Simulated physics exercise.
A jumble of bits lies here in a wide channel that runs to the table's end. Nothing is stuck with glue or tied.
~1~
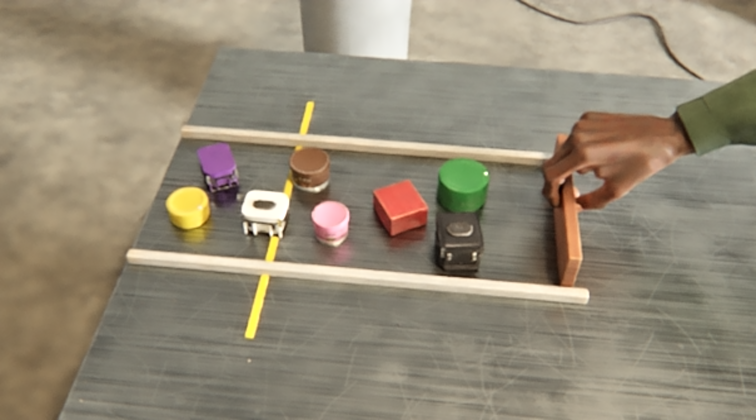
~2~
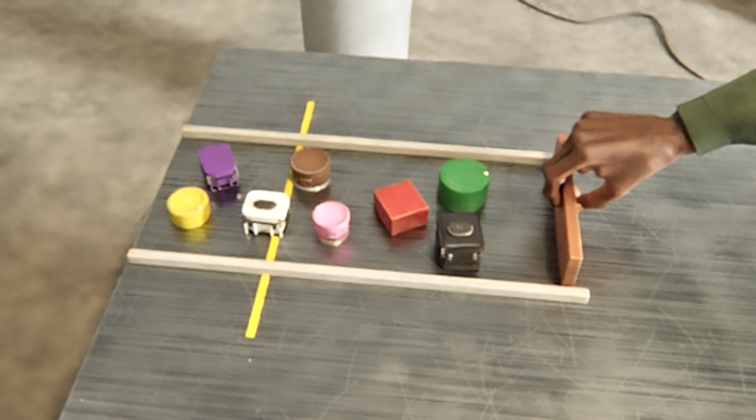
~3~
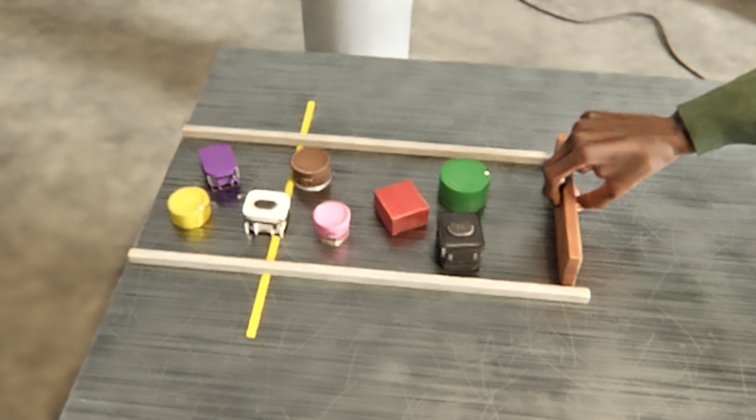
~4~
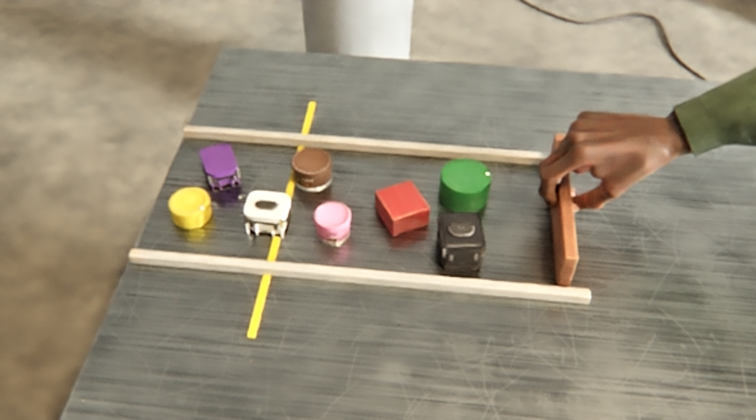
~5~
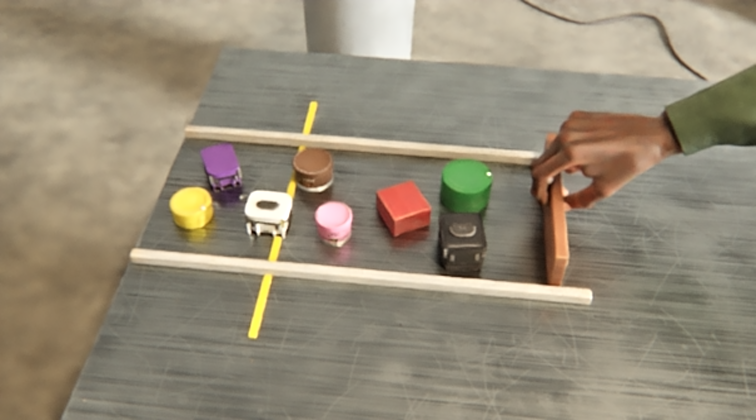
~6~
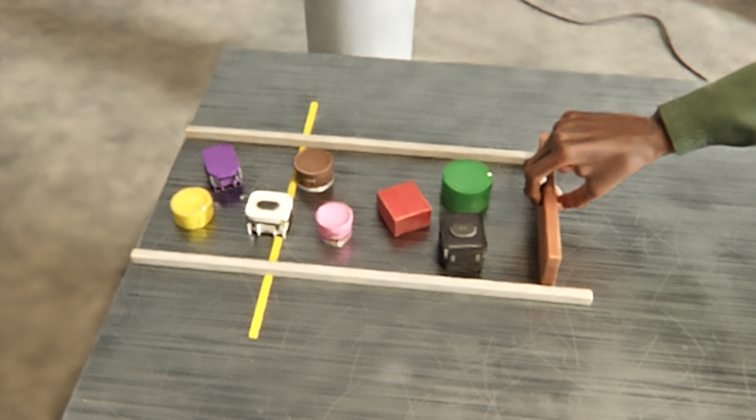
A hand slides a brown board slightly left toward the still objects between two pale strips.
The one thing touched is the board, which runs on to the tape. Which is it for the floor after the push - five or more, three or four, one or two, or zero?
Looks like not a single one goes over the edge.
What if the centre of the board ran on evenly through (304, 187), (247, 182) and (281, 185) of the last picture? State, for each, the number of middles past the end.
0, 1 and 0.
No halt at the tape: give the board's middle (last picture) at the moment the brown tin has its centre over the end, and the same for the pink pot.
First near (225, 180), second near (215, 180).
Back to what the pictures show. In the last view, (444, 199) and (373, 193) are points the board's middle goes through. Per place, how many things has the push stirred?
At the one place 3, at the other 5.
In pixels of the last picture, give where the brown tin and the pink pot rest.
First (232, 154), then (220, 229).
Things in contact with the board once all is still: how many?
All in all, 2.
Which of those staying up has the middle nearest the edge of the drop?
It's the yellow lid that is foremost.
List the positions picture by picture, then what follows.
In the first picture, yellow lid (188, 208); purple case (218, 168); white case (266, 214); board (564, 208); tape (285, 202).
In the second picture, purple case (219, 167); pink pot (331, 223).
In the third picture, white case (267, 214); green lid (464, 185).
In the fourth picture, yellow lid (190, 208); black case (460, 241).
In the fifth picture, purple case (222, 168); brown tin (313, 169).
In the sixth picture, yellow lid (192, 208); purple case (222, 168); white case (270, 215); board (546, 207); tape (288, 203).
Soon after, none off yet; yellow lid at rest near (192, 208); purple case at rest near (222, 168); white case at rest near (270, 215).
Then, none off yet; yellow lid at rest near (192, 208); purple case at rest near (222, 168); white case moving near (266, 214).
At rest, the number that fall off is zero.
